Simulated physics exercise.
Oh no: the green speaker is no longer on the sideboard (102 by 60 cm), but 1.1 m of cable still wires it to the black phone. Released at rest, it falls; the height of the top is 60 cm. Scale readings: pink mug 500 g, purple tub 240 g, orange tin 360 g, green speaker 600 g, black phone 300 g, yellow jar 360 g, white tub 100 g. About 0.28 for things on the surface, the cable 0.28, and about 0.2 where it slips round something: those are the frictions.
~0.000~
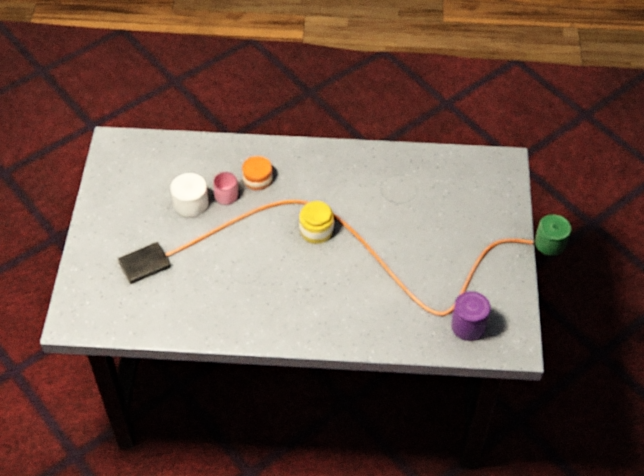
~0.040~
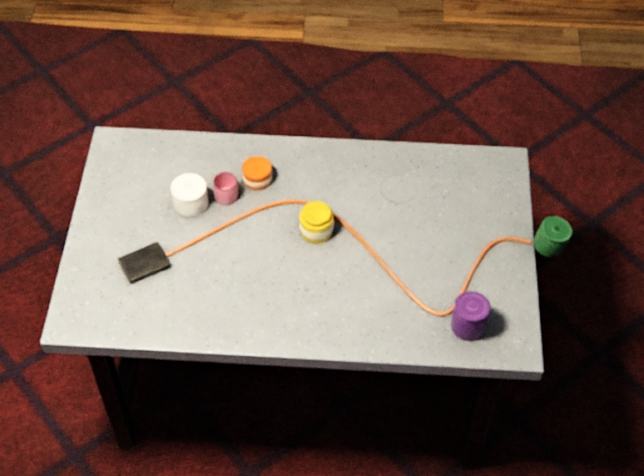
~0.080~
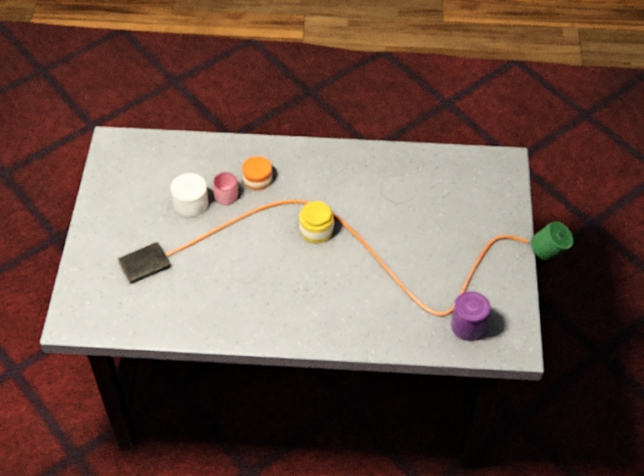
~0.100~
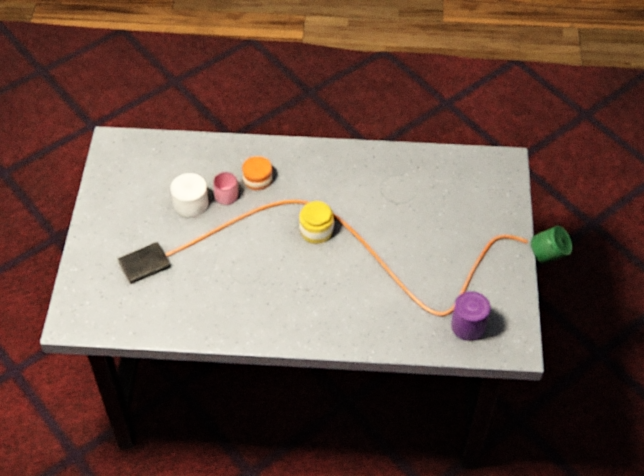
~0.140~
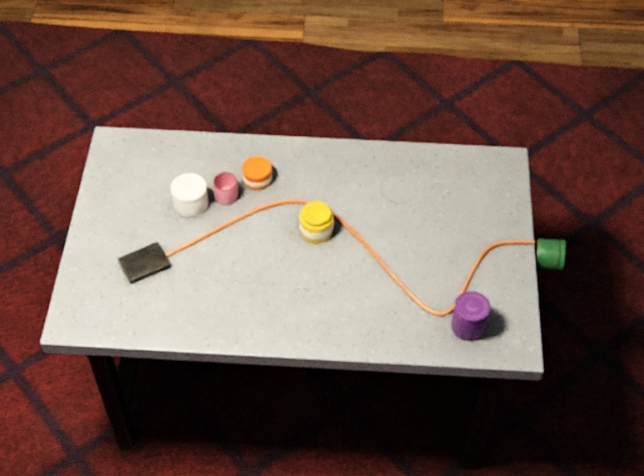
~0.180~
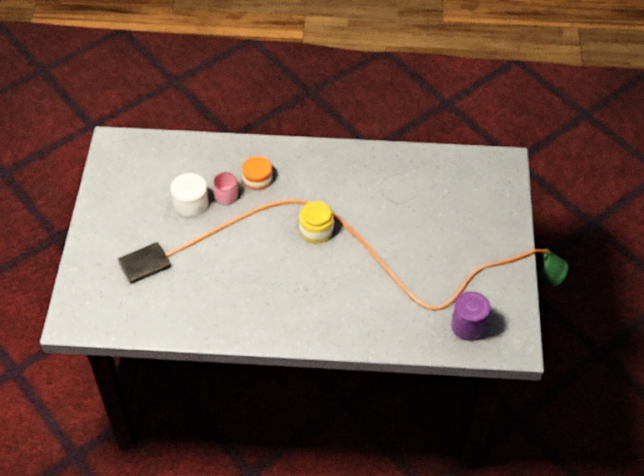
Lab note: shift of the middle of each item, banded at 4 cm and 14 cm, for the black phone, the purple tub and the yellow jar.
Bands: Black phone - high band; purple tub - low band; yellow jar - middle band.
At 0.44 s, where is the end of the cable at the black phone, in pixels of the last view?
Look around (259, 238) and you'll see it.
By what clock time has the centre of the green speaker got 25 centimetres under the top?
At about 0.28 s.
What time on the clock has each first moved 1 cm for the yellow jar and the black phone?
Yellow jar: 0.34 s; black phone: 0.32 s.
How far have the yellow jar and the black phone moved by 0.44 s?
The yellow jar is 6 cm out and the black phone is 20 cm out.
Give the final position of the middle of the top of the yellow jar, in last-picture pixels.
The top ends up close to (327, 248) in the last picture.
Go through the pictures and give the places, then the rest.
The first picture shows black phone (144, 261); purple tub (473, 306); yellow jar (317, 212); cable runs through (491, 246) (438, 314) (372, 252) (212, 233).
The second picture shows green speaker (555, 228); cable runs through (490, 246) (372, 252) (212, 233).
The third picture shows green speaker (552, 241); cable runs through (489, 245) (372, 252) (212, 233).
The fourth picture shows green speaker (552, 245); cable runs through (489, 245) (372, 252) (212, 233).
The fifth picture shows green speaker (550, 255); cable runs through (492, 247) (372, 252) (212, 233).
The sixth picture shows black phone (144, 261); purple tub (473, 306); yellow jar (317, 212); cable runs through (517, 258) (441, 308) (372, 252) (212, 233).
At 0.4 s, the cable's tail end at (259, 238); black phone 20 cm off its start, yellow jar 6 cm off its start, green speaker over the edge.
At 0.7 s, the cable's tail end at (420, 208); black phone 57 cm off its start, yellow jar 10 cm off its start, green speaker over the edge.
At 0.9 s, the cable's tail end at (520, 192); black phone 81 cm off its start at (500, 181), yellow jar 10 cm off its start at (327, 248), green speaker over the edge.
At 1.2 s, the cable has left the top; black phone over the edge, yellow jar 10 cm off its start, green speaker over the edge.
At 2.4 s, the cable has left the top; black phone over the edge, yellow jar 10 cm off its start at (327, 248), purple tub 0 cm off its start at (473, 306), green speaker over the edge.
